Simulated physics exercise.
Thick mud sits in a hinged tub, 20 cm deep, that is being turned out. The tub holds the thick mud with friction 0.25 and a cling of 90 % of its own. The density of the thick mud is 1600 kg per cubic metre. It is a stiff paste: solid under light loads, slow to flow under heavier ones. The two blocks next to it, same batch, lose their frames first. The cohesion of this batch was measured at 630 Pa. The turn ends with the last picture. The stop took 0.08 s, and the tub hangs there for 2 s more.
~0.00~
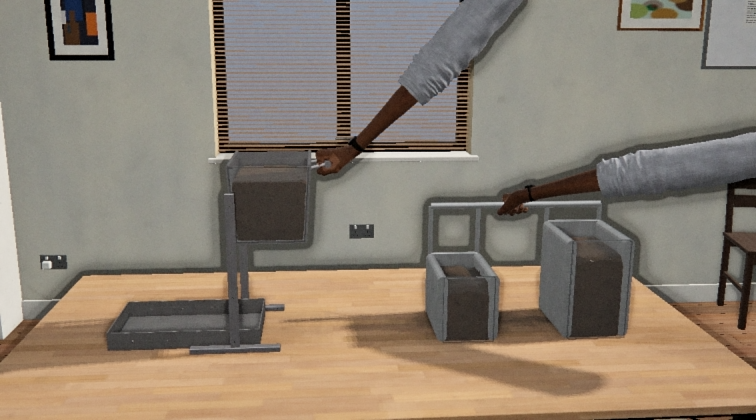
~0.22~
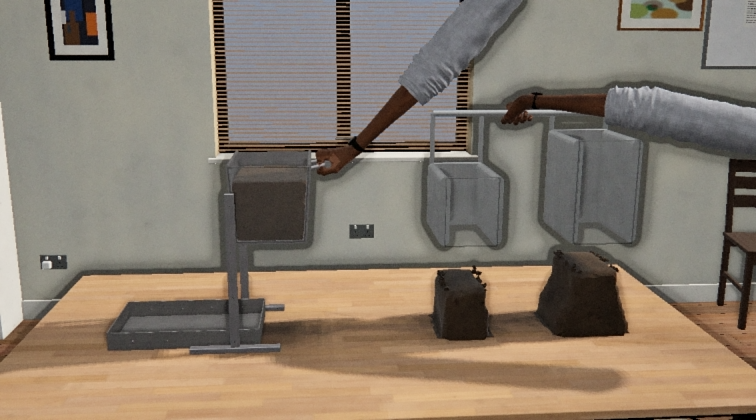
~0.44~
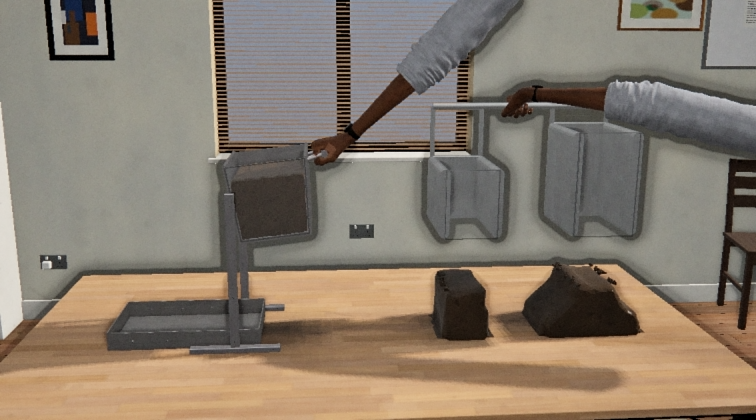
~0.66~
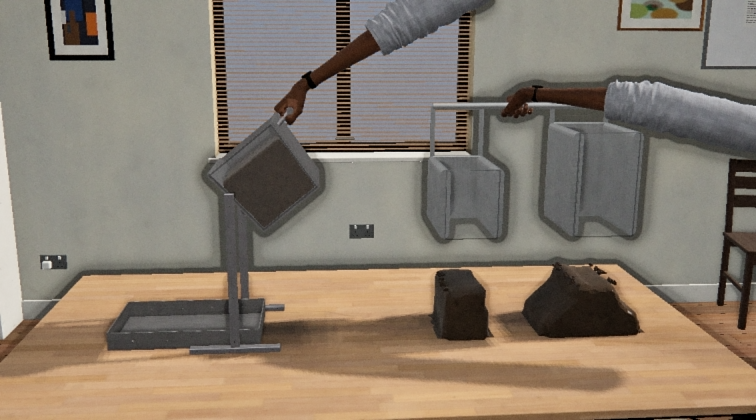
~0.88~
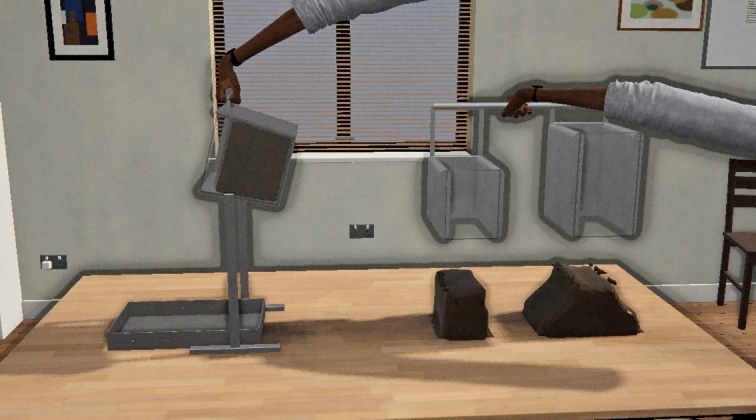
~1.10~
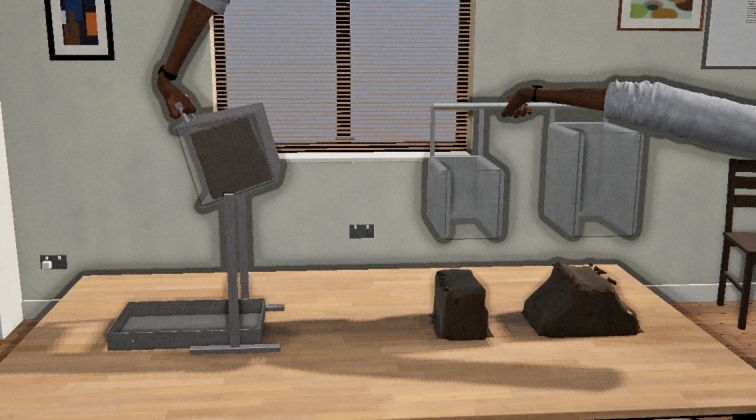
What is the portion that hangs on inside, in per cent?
Expect roughly 32 %.
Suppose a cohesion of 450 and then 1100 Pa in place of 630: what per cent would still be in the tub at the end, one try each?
In turn about 25 %, 60 %.
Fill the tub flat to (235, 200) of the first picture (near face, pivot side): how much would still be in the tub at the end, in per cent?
In that case some 50 per cent.
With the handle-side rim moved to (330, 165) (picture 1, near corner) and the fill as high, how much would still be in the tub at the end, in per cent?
In that case some 0 per cent.
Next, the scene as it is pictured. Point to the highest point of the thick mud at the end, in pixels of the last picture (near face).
At about (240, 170).
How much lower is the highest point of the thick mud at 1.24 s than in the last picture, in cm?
Roughly 5 cm.
After 1.24 s, the tub is at 105 degrees and holds 87 %.
After 1.41 s, the tub is at 105 degrees and holds 44 %.
After 1.58 s, the tub is at 105 degrees and holds 33 %.
After 1.75 s, the tub is at 105 degrees and holds 32 %.
After 3.10 s, at the end, the tub is at 105 degrees and holds 32 %.
